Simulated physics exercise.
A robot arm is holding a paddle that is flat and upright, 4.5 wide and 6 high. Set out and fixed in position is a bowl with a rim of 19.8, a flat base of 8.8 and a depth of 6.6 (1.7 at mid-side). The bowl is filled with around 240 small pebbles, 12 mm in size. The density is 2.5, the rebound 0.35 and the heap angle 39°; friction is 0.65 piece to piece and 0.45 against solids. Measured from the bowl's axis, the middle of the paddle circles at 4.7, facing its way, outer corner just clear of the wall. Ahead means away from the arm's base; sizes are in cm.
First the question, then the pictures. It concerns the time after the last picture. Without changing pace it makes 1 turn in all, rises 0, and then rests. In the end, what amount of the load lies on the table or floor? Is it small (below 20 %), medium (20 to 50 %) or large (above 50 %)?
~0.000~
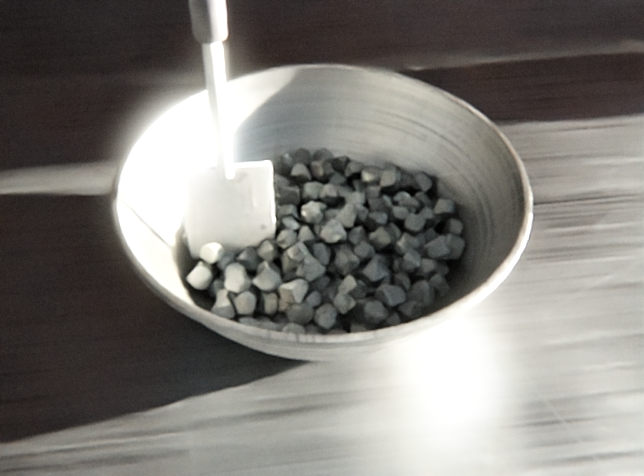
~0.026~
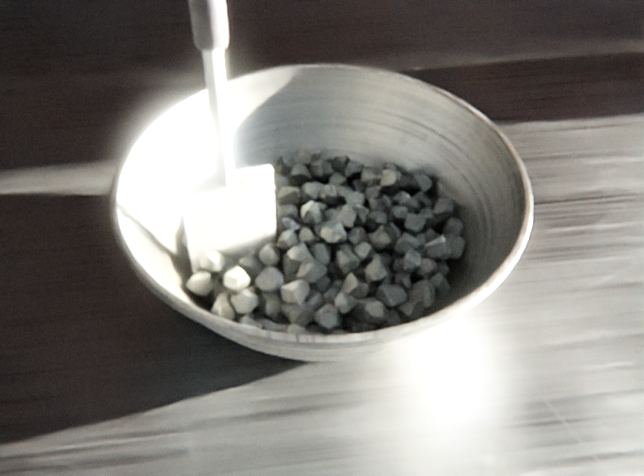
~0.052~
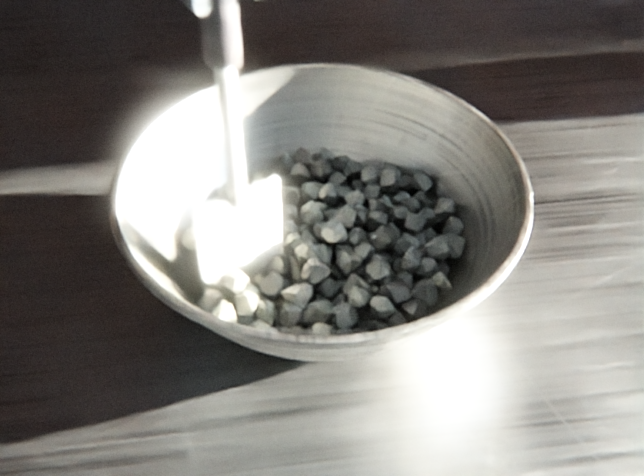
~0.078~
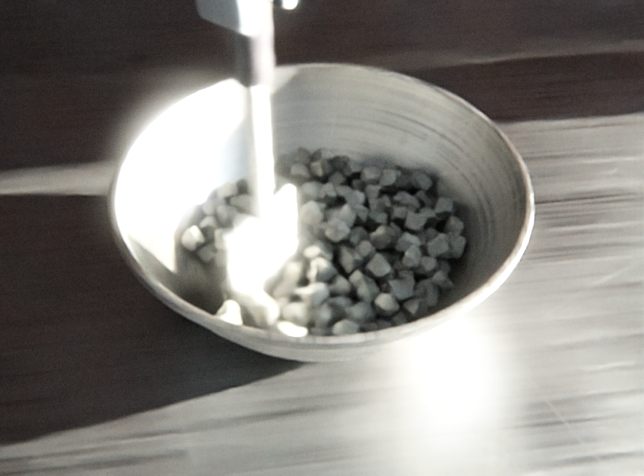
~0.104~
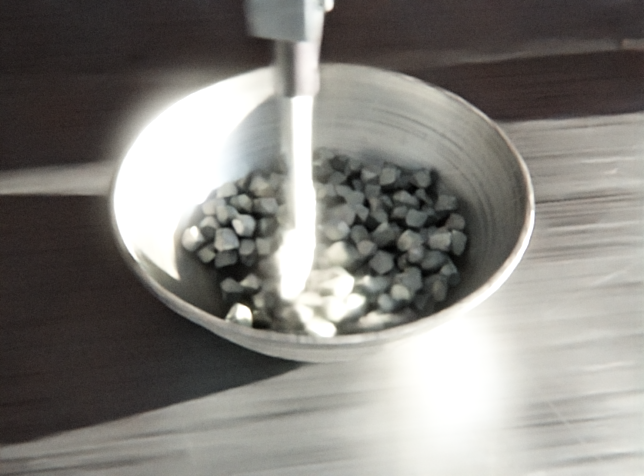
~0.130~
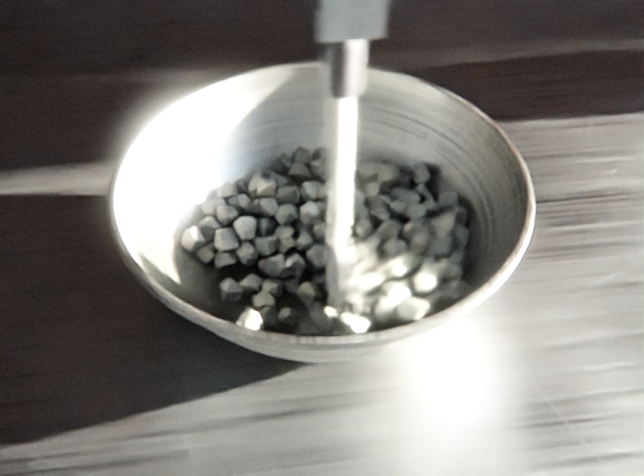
It is small.
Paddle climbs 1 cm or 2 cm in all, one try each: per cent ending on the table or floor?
That gives about 10 per cent and 5 per cent, in order.
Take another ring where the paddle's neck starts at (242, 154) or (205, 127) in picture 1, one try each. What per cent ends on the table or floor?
First try about 10 per cent, second try about 15 per cent.
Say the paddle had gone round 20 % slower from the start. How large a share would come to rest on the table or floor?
Estimated share: About 10 per cent.
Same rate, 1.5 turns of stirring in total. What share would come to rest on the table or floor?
It would be around 25 percent.
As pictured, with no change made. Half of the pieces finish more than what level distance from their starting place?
Level distance: About 9 cm.
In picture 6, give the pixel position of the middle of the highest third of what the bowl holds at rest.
About (259, 291).
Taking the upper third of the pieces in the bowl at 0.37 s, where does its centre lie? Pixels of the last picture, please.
Around (239, 133).
After 0.25 s, 192° round, highest piece 9 above the table; 239 in the bowl, 4 in flight or on the tool.
After 0.37 s, 293° round, highest piece 10 above the table; 226 in the bowl, 5 on the table or floor, 12 in flight or on the tool.
After 0.63 s, 0° round, highest piece 7 above the table; 211 in the bowl, 31 on the table or floor, 1 in flight or on the tool.
After 1.33 s, 0° round, highest piece 6 above the table; 211 in the bowl, 32 on the table or floor.
In the end, 211 in the bowl, 32 on the table or floor. That is 13 % on the table or floor.
